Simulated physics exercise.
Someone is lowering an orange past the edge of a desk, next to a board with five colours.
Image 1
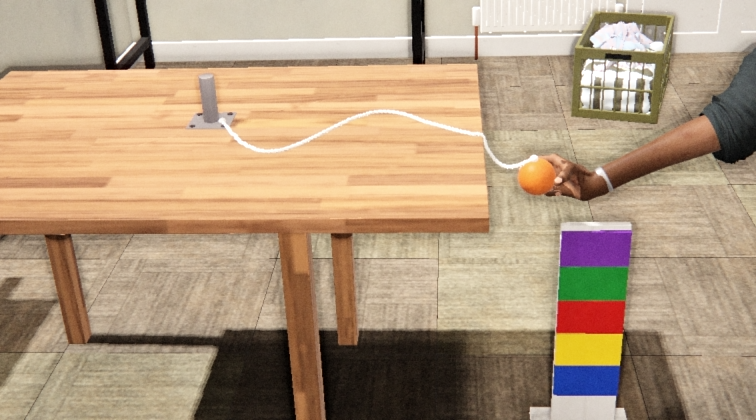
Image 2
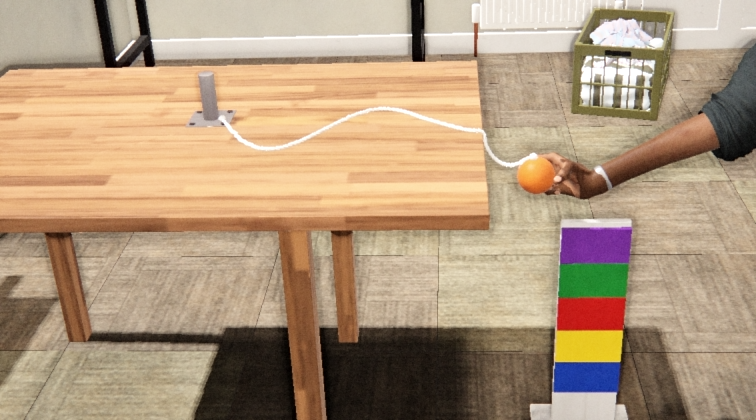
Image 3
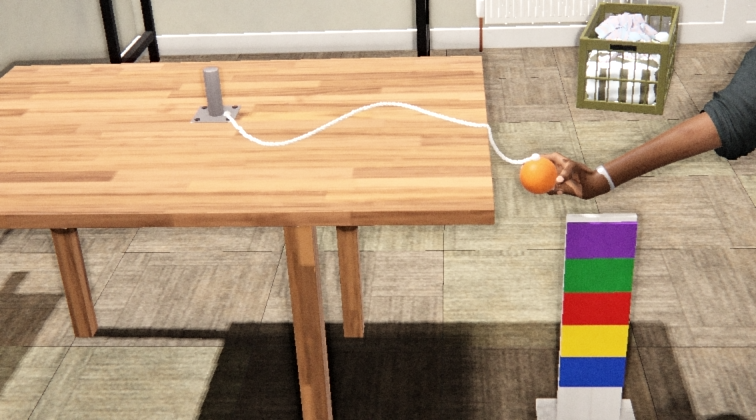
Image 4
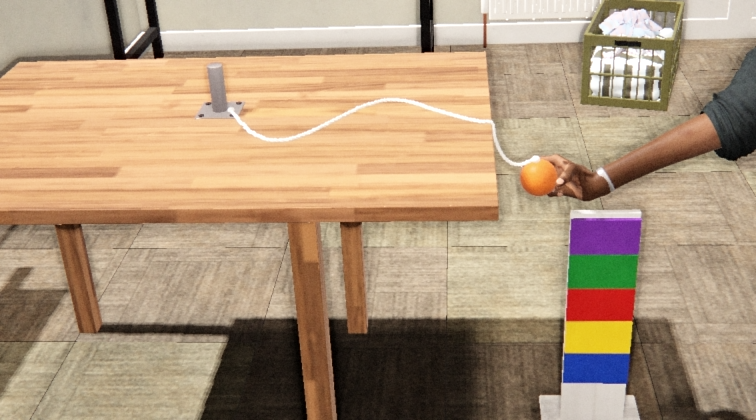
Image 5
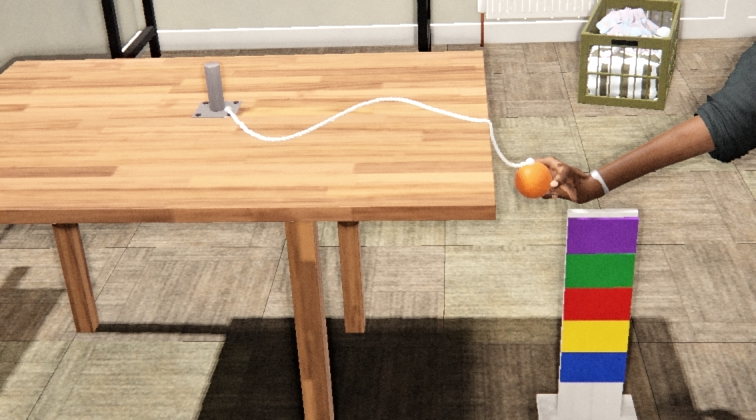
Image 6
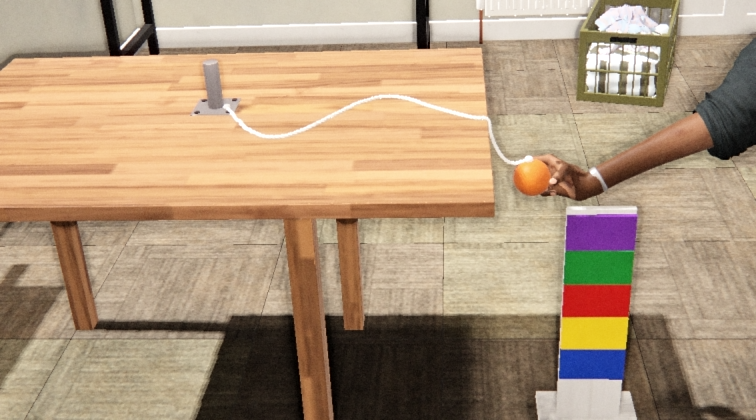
A hand holds an orange on a white shoelace beside a table, barely moving throughout.
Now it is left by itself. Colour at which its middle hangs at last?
The red one.
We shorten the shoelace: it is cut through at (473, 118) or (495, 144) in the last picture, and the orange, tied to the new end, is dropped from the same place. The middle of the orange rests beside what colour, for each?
Per try - 1: Purple; 2: Green.
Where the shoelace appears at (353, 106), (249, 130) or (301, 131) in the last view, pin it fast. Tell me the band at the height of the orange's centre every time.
For the first place it's purple, for the second green, and for the third green.
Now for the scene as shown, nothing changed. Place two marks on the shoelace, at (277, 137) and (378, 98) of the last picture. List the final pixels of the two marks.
The first finishes about (329, 112) and the second about (462, 120).
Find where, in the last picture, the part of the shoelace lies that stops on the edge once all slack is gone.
(401, 98), give or take.
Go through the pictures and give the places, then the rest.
The first frame shows orange (537, 177); purple (596, 250); green (593, 285); red (591, 319); yellow (588, 351); blue (586, 381).
The second frame shows orange (536, 176); shoelace through (233, 132) (284, 147) (341, 121) (406, 112) (469, 130).
The third frame shows orange (539, 176).
The fourth frame shows orange (539, 178); shoelace through (242, 124) (293, 139) (350, 112) (415, 103) (478, 121).
The fifth frame shows orange (533, 180).
The sixth frame shows orange (532, 178); shoelace through (238, 120) (289, 135) (346, 109) (411, 100) (474, 118).
Early on, orange near (522, 297); level with red.
Midway, orange near (457, 293); level with red.
Near the end, orange near (496, 294); level with red.
Finally, orange near (494, 297); level with red. The shoelace holds its middle at red.
